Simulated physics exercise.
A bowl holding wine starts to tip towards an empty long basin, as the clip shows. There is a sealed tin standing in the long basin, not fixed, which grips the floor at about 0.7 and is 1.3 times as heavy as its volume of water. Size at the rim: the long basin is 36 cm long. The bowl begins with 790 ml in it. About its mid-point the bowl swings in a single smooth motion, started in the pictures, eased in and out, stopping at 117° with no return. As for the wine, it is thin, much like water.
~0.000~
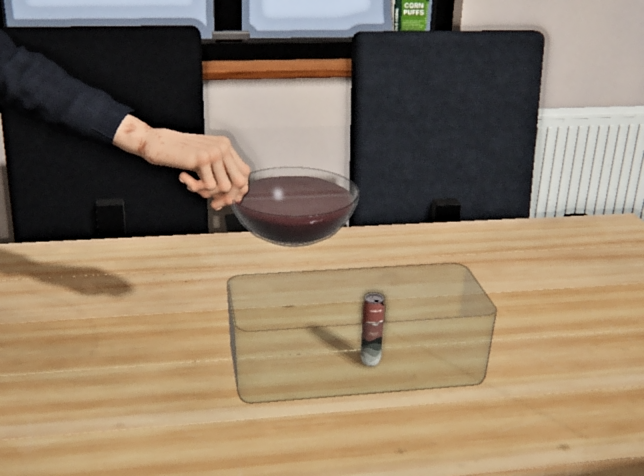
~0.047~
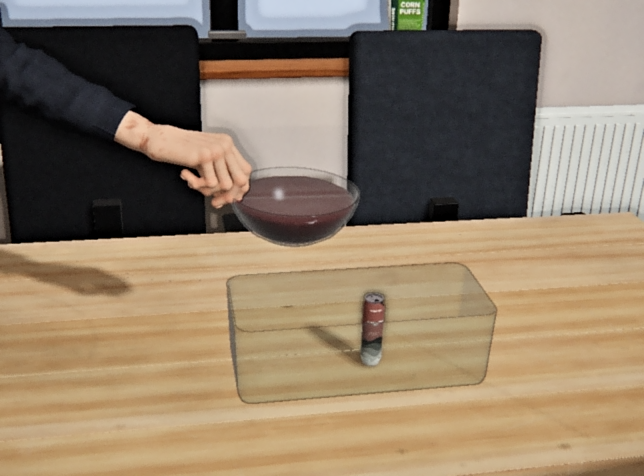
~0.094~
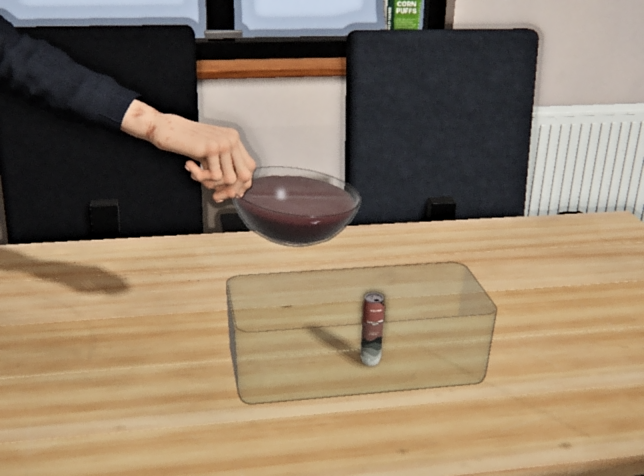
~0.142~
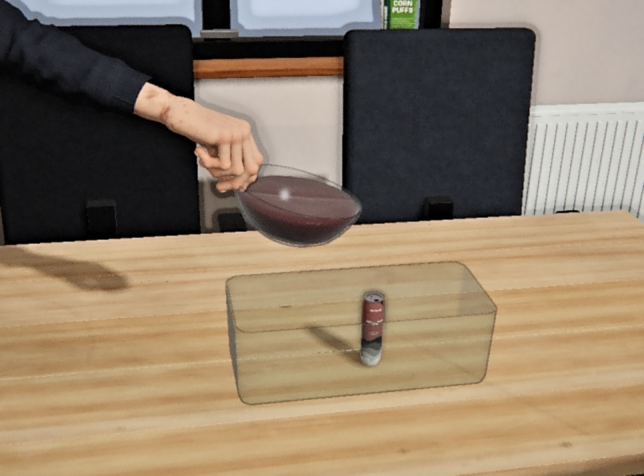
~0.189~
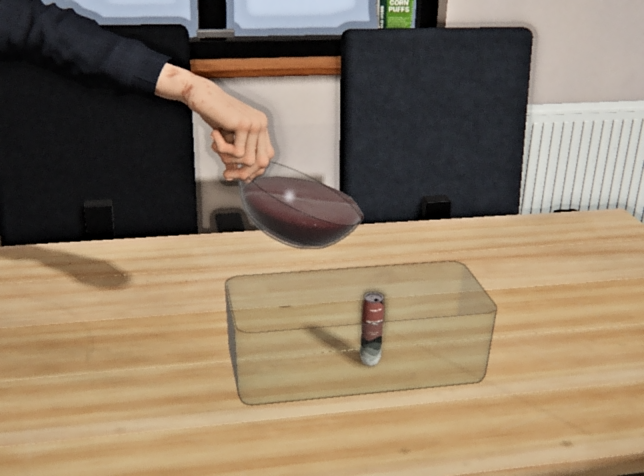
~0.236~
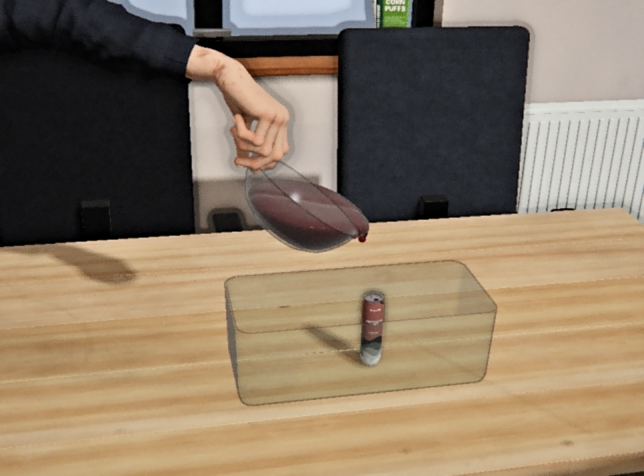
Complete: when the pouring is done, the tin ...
... is still on its feet.
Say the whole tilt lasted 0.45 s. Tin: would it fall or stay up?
Outcome - the tin comes down.
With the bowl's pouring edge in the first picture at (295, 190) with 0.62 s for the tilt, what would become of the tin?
After that, the tin stays vertical.
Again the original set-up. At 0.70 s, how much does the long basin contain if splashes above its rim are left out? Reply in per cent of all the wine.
96 per cent or thereabouts.
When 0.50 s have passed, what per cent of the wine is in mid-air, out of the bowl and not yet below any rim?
12 per cent.
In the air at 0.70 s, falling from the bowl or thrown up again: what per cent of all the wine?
Around 4 percent of it is airborne.
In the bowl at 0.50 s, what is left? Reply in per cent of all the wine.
Near 0 in a hundred.
Then, 0.50 s in, the tilt is 107° and 0 per cent is still to pour; the tin stands where it began.
Then, 0.70 s in, the tilt is 117° and 0 per cent is still to pour; the tin stands where it began.
Then, 0.90 s in, the tilt is 117° and 0 per cent is still to pour; the tin stands where it began.
Then, 1.12 s in, the tilt is 117° and 0 per cent is still to pour; the tin stands where it began.
Finally, the tin stands where it began.
